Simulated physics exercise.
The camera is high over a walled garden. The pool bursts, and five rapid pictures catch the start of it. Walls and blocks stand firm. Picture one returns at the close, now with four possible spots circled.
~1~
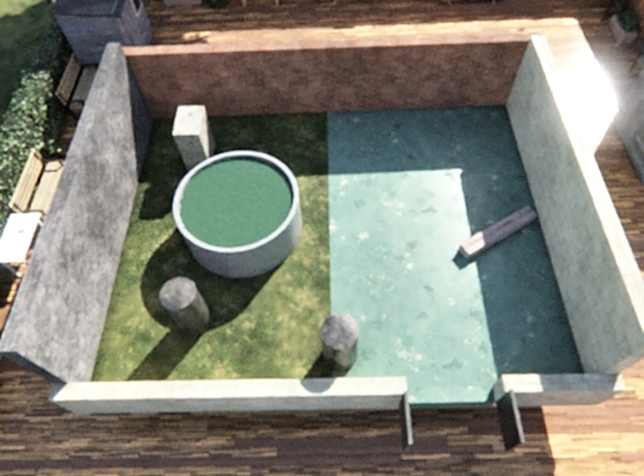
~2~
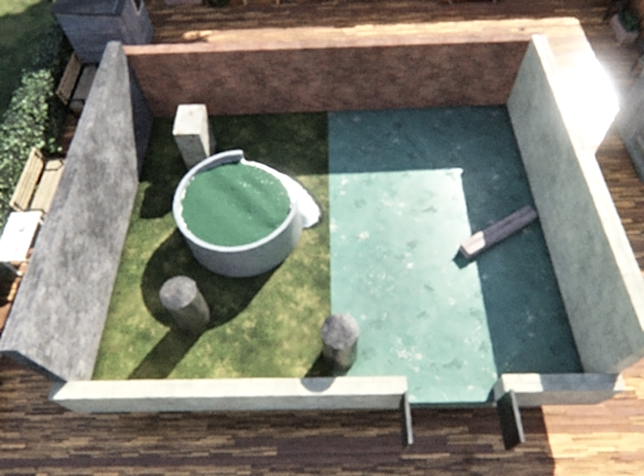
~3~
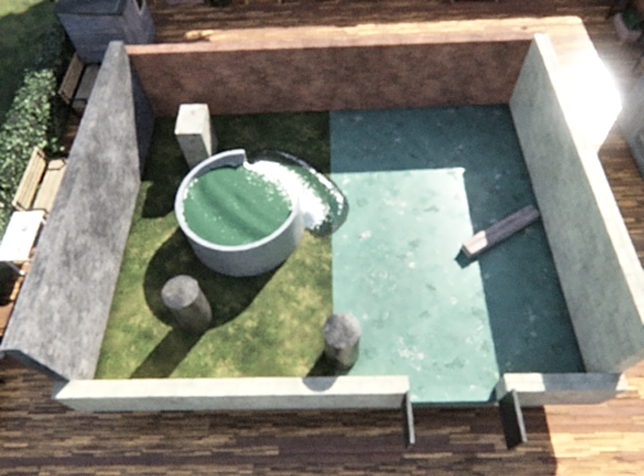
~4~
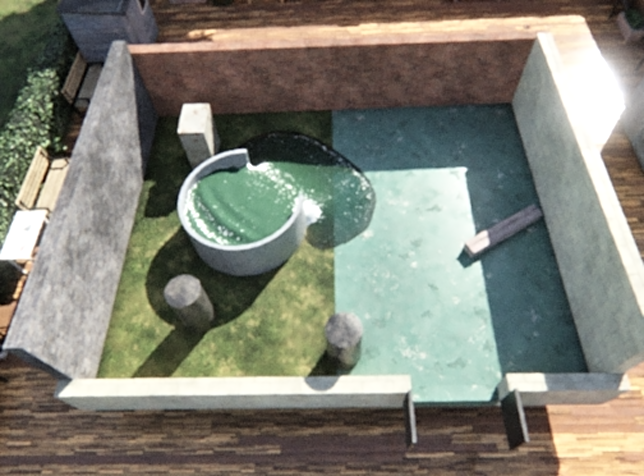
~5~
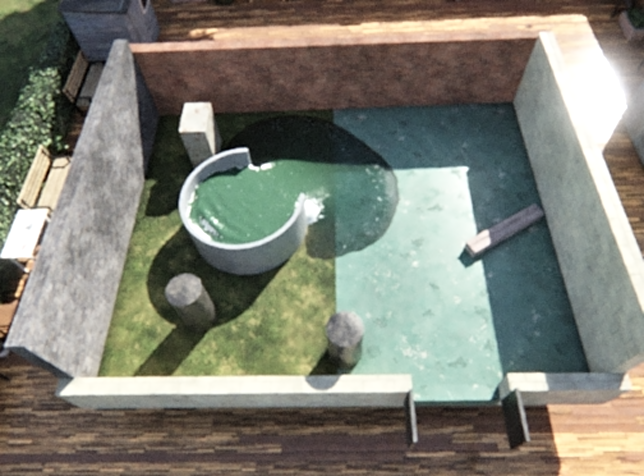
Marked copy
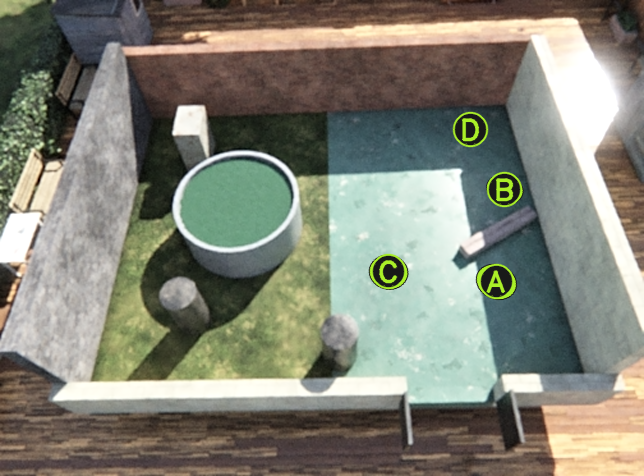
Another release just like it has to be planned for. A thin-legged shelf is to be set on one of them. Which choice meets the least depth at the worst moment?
A is best.
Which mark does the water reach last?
It is A.
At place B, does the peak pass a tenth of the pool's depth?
Yes, clearly.
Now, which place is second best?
The answer is C.
On the marked copy, A at (496, 281); B at (504, 189); C at (388, 271); D at (470, 129).
With A, the water peaks at about 6 % of the depth that stood in the pool.
With B, the water peaks at about 31 % of the depth that stood in the pool.
With C, the water peaks at about 10 % of the depth that stood in the pool.
With D, the water peaks at about 39 % of the depth that stood in the pool.
